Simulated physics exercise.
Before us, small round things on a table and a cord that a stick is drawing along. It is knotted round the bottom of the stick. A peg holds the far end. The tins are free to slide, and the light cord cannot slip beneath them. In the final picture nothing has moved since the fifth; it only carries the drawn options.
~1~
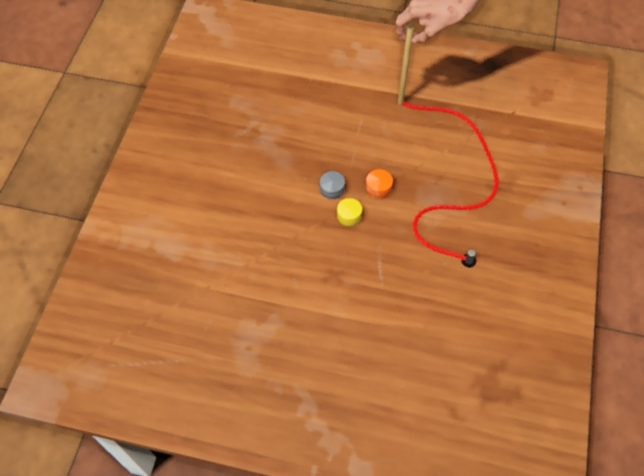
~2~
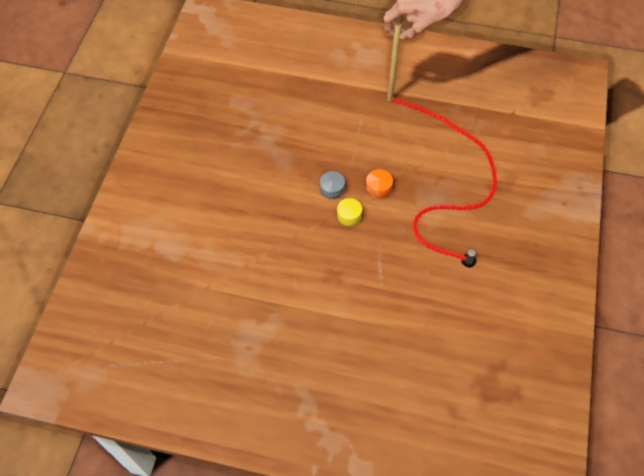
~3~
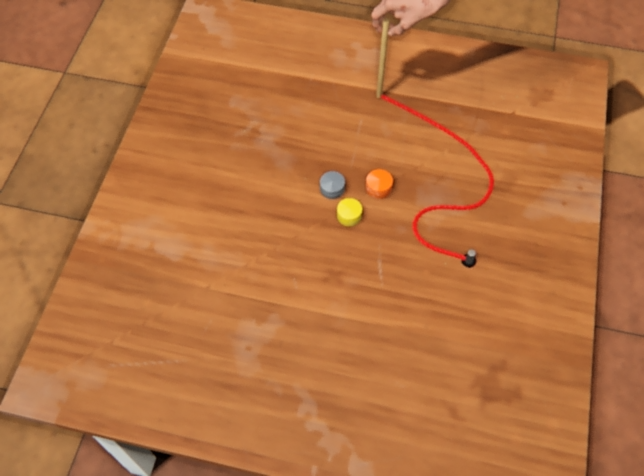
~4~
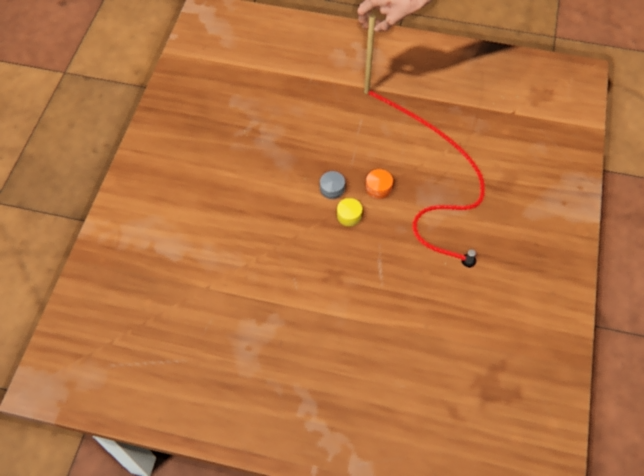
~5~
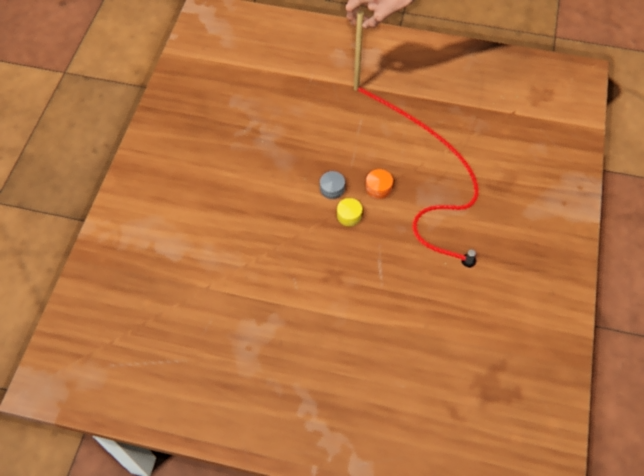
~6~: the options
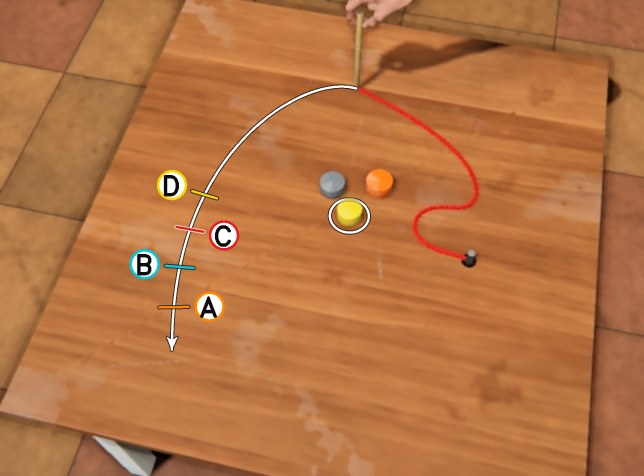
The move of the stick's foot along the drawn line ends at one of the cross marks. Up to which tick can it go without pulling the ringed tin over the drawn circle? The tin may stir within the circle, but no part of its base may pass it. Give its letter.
Mark B.
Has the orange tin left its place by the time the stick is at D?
No.
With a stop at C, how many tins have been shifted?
By then, none.
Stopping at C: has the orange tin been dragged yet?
No.
On the copy, A at (174, 307); B at (180, 267); C at (190, 229); D at (205, 195); the ring at (349, 216); the route from (357, 89) via (215, 176) to (172, 350).
On B. First, foot of the stick (268, 117); yellow tin (350, 212).
Then, foot of the stick (208, 189); yellow tin (350, 212).
Finally, foot of the stick (180, 267); grey tin (333, 191); orange tin (371, 196); yellow tin (350, 212); the yellow tin is still in its ring.
By contrast, A drags the ringed tin to (350, 226); C is safe but short; D is safe but short.
